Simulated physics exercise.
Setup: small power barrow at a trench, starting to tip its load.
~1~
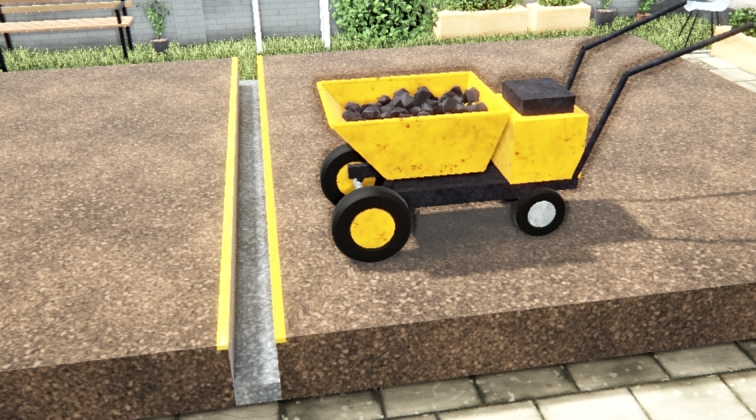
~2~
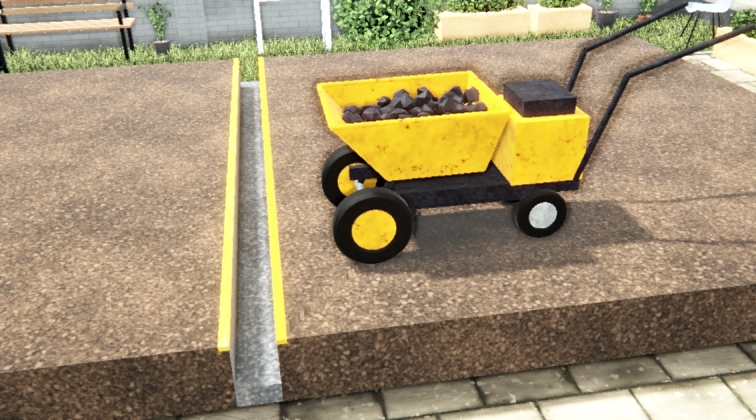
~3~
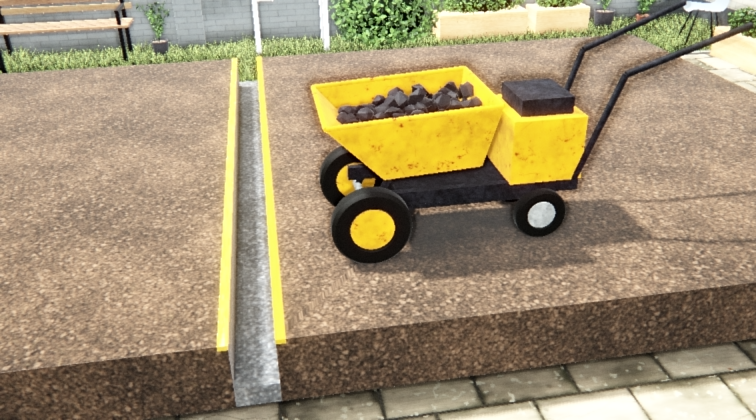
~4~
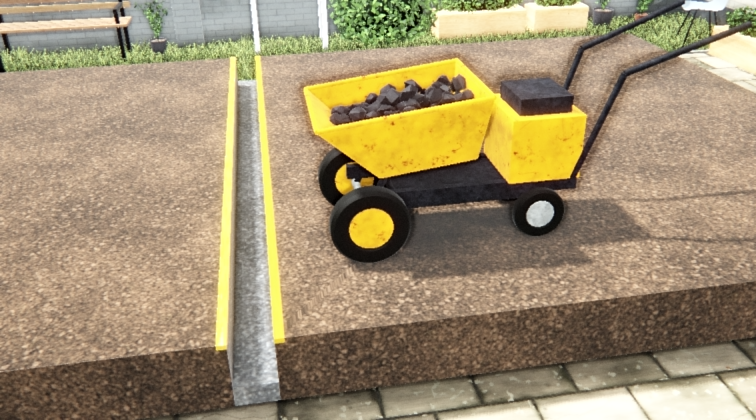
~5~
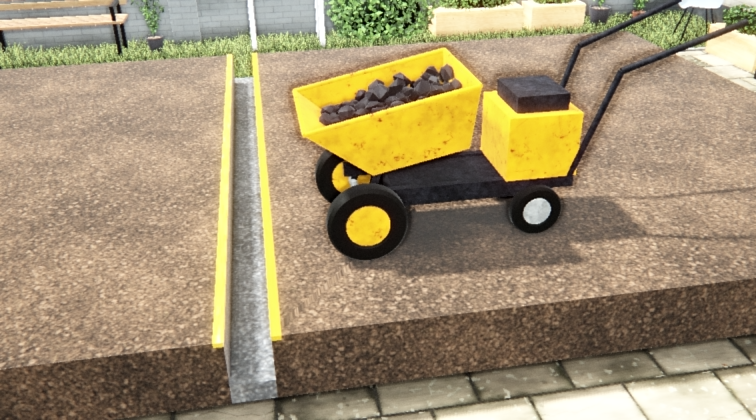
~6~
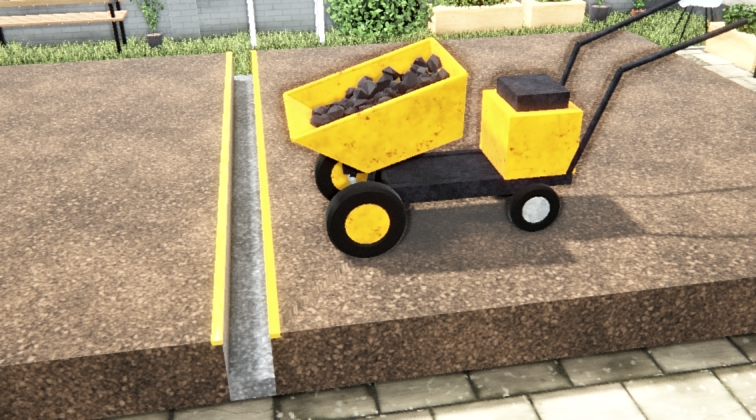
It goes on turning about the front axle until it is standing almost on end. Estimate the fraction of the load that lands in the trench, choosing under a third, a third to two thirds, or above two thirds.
Most likely a third to two thirds lands in the trench.
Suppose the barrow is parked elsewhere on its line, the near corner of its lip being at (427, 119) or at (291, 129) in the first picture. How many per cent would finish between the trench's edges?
About 30 and 0 per cent.
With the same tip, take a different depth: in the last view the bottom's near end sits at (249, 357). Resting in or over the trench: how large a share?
Estimate: Approx. 40 %.
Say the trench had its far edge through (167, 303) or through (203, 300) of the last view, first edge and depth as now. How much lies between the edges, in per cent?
In order: Near 100, then 80 percent.
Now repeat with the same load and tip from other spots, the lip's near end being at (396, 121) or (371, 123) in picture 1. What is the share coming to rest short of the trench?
Some 20 % then some 10 %.
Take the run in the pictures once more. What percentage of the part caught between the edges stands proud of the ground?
The answer is close to 10 per cent.
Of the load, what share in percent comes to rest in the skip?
Around 0 per cent.
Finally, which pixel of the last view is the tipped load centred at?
Around (232, 243).
Shortly afterwards, skip tipped steeply; the whole lot in the skip.
Next, skip tipped right over; the bulk in the skip; a little in or heaped over the trench; a little beyond it; only a few falling.
Some moments later, skip tipped right over; a little in the skip; near half in or heaped over the trench; near half beyond it.
In the end, skip tipped right over; near half in or heaped over the trench; near half beyond it.
